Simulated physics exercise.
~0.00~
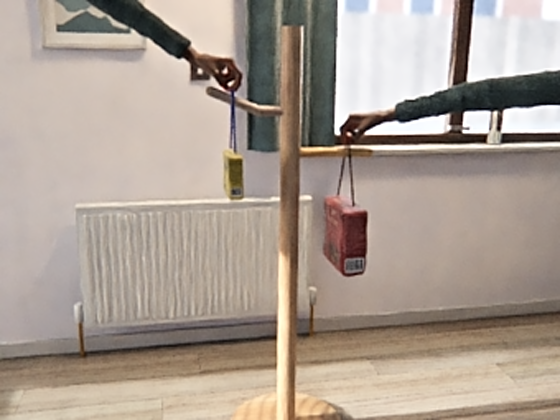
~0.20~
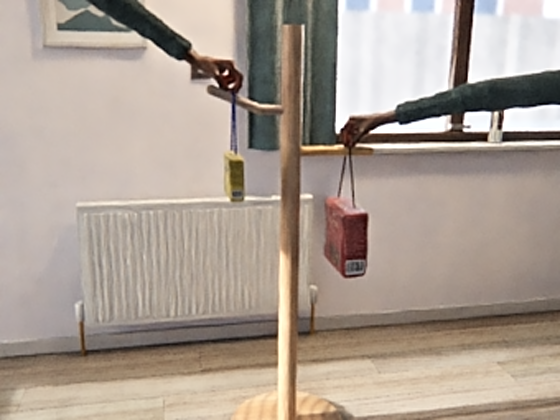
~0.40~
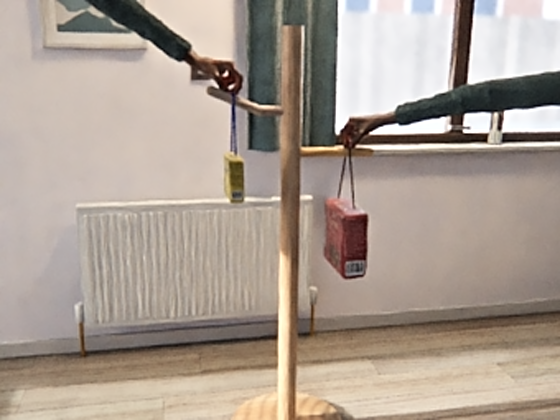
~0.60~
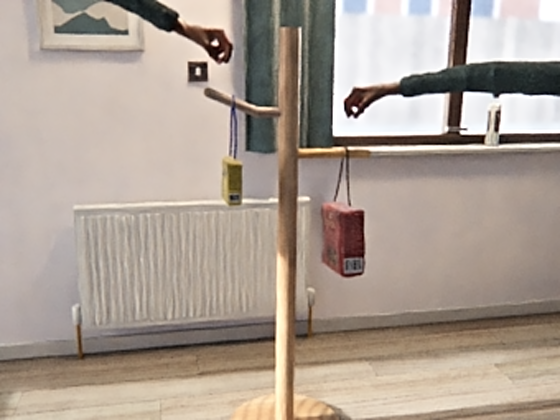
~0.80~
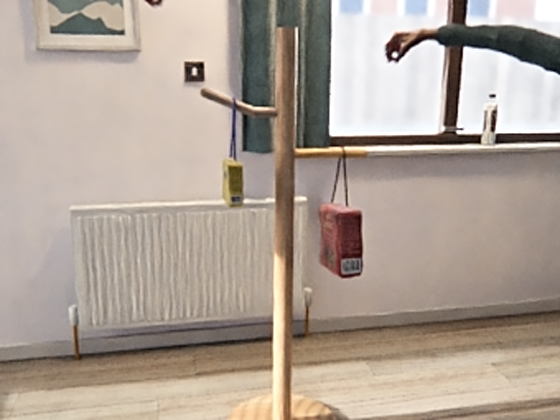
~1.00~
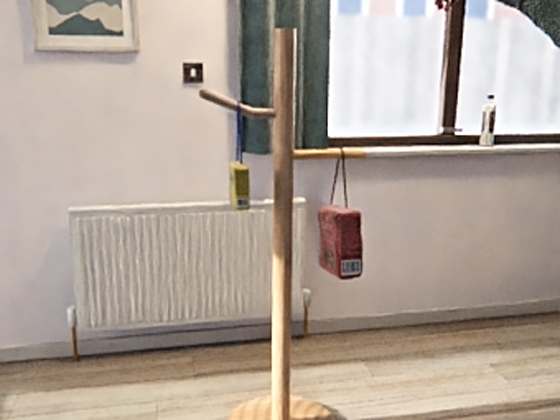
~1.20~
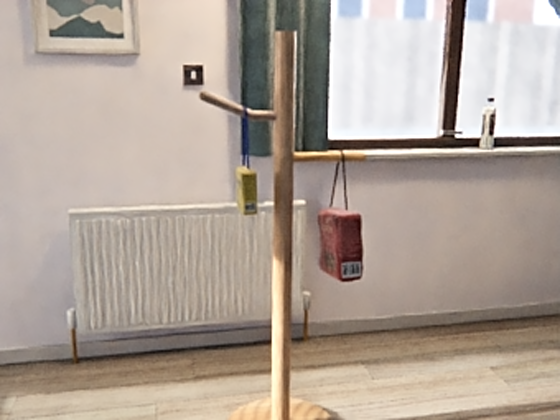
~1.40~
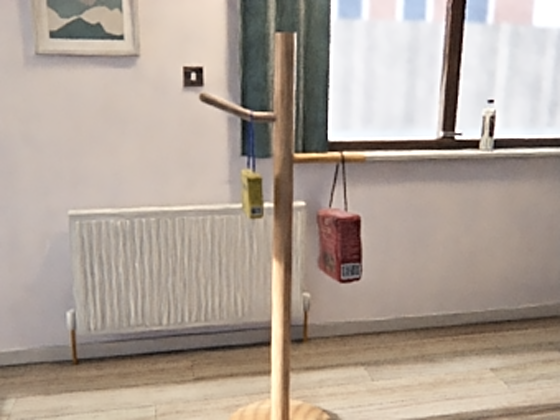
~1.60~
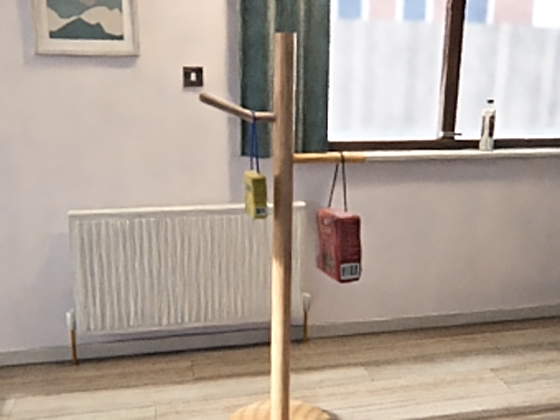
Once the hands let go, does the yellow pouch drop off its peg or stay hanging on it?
The yellow pouch stays hanging on its peg, having slid in towards the post, and the red bag stays up on its own peg too.
